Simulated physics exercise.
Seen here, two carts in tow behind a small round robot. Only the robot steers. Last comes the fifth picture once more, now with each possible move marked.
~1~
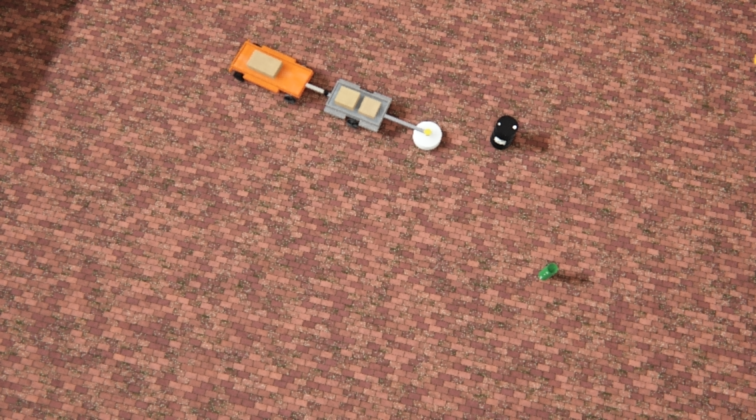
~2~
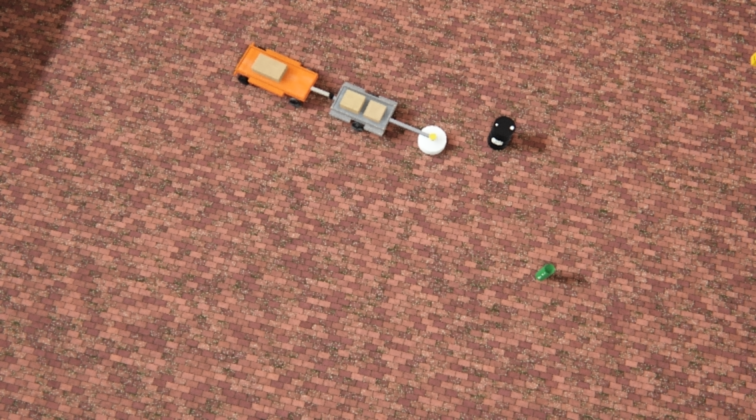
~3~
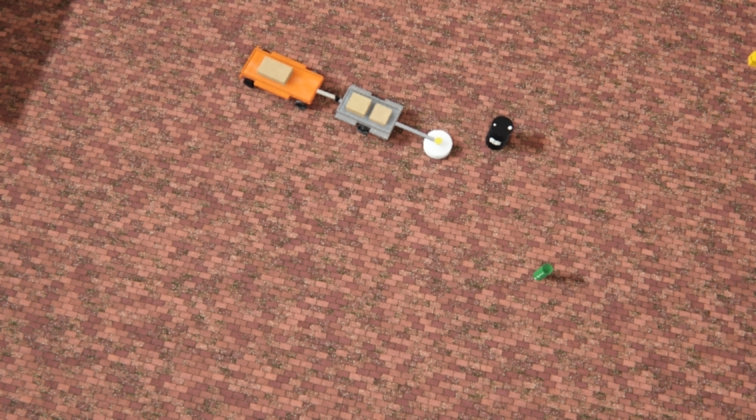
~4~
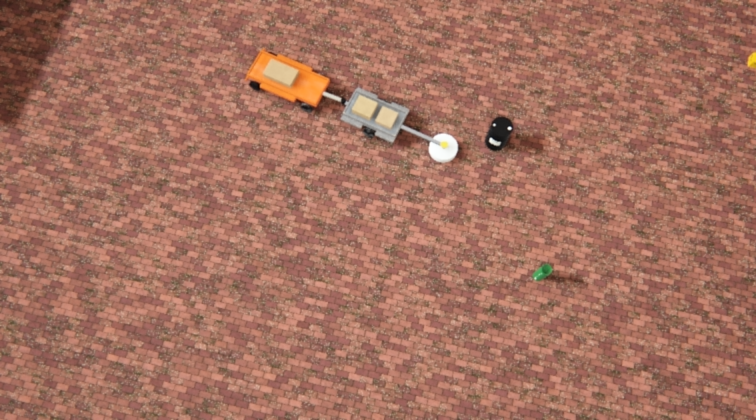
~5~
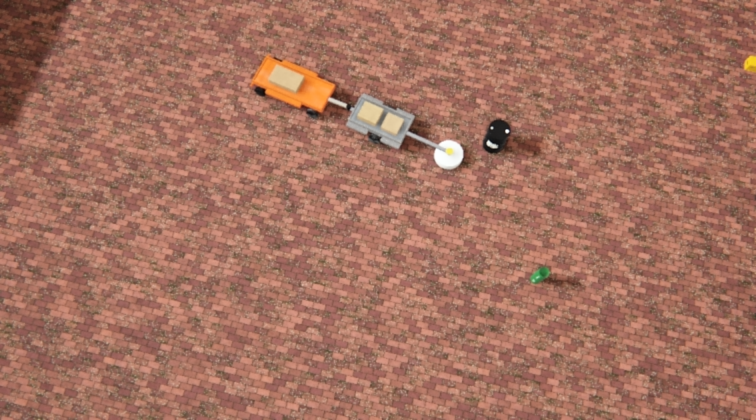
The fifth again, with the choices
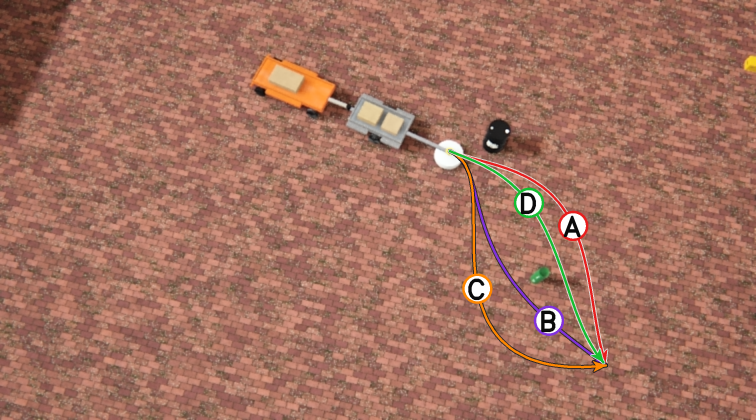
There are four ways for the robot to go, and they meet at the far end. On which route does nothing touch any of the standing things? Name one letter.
Only C clears them all.
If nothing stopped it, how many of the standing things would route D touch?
In all, one.
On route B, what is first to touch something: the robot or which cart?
It is the grey cart.
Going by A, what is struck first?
First the black drum.
On the copy, A from (450, 151) via (568, 216) to (606, 363); B from (450, 151) via (501, 263) to (606, 365); C from (450, 151) via (477, 289) to (606, 365); D from (450, 151) via (546, 231) to (603, 362).
On C. First, robot (472, 247), last cart (374, 115).
Then, robot (509, 349), last cart (433, 181).
Finally, robot (603, 366), last cart (460, 250); nothing has been touched.
By contrast, A meets the black drum; B meets the green post; D meets the green post.
